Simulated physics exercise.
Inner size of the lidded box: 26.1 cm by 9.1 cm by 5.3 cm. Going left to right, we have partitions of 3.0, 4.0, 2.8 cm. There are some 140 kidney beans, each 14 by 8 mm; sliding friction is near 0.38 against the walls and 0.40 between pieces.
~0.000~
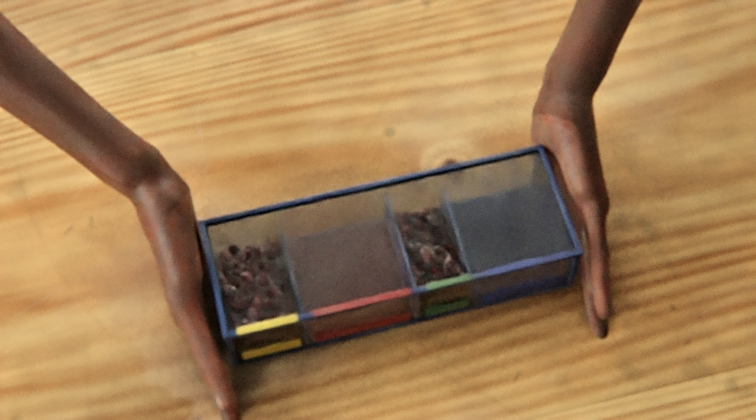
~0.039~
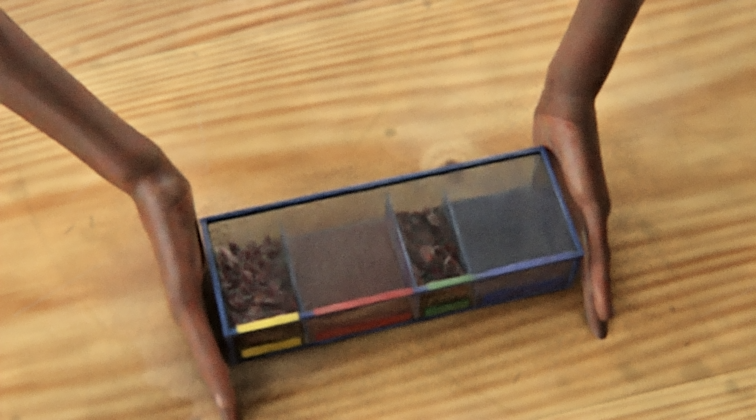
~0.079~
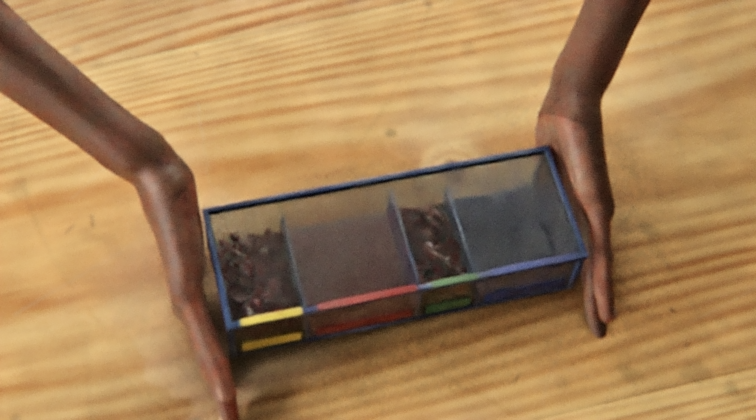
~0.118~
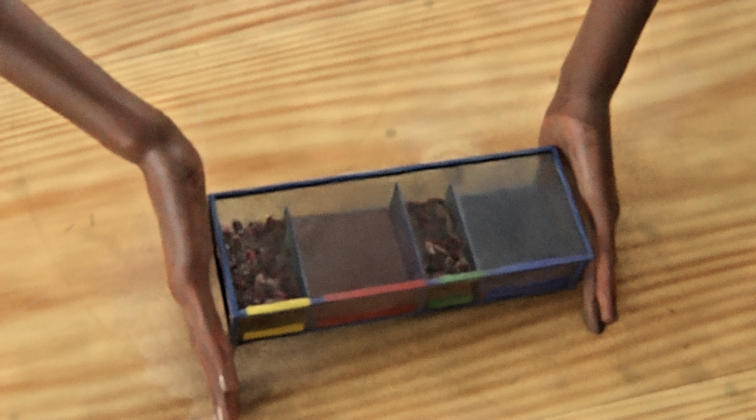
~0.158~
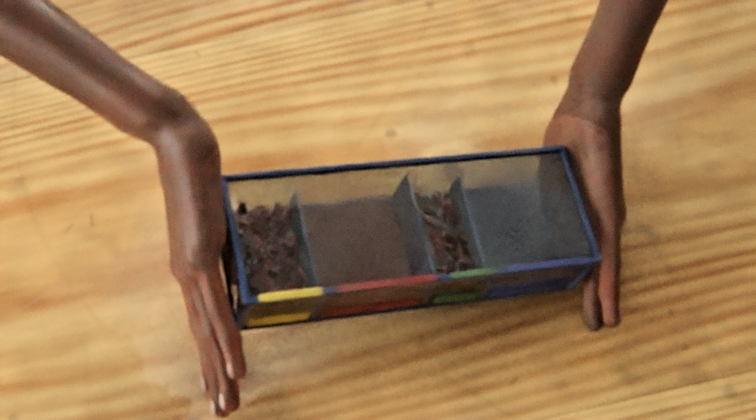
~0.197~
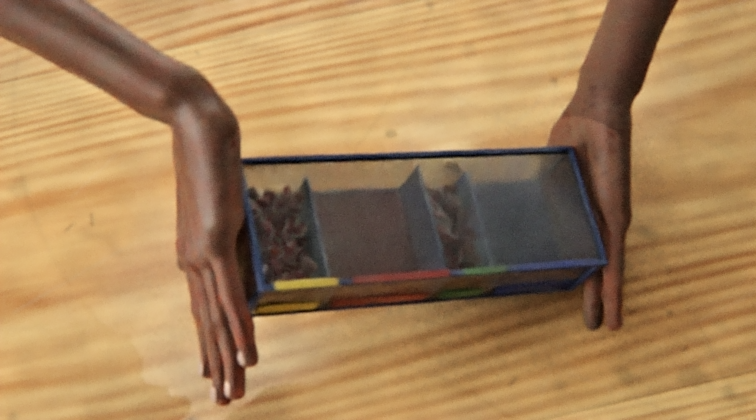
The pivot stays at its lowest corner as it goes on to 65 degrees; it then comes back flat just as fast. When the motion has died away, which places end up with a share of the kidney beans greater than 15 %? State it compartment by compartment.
Red - yes; blue - no; green - yes; yellow - yes.
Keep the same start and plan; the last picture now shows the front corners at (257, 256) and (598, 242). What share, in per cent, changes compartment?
That gives some 30 per cent.
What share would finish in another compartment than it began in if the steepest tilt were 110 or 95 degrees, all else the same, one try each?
Try one gives around 95 %, try two around 85 %.
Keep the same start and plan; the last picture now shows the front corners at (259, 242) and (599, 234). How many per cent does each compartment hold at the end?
Final per cent - red: 30; blue: 0; green: 40; yellow: 30.
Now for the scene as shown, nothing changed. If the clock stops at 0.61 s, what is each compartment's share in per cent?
Red = 10, blue = 0, green = 40, yellow = 50 (per cent).
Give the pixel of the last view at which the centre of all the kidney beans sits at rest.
(388, 290) or so.
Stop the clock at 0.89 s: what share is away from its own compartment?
Near 35 per cent of it.
After 0.61 s, tilt 63 degrees; red 10 %, green 40 %, yellow 50 %.
Then, at 0.89 s, tilt 25 degrees; red 30 %, blue 5 %, green 35 %, yellow 30 %.
After 1.27 s, tilt 0 degrees; red 30 %, blue 5 %, green 35 %, yellow 30 %.
In the end, at 1.7 s, red 30 %, blue 5 %, green 35 %, yellow 30 %.
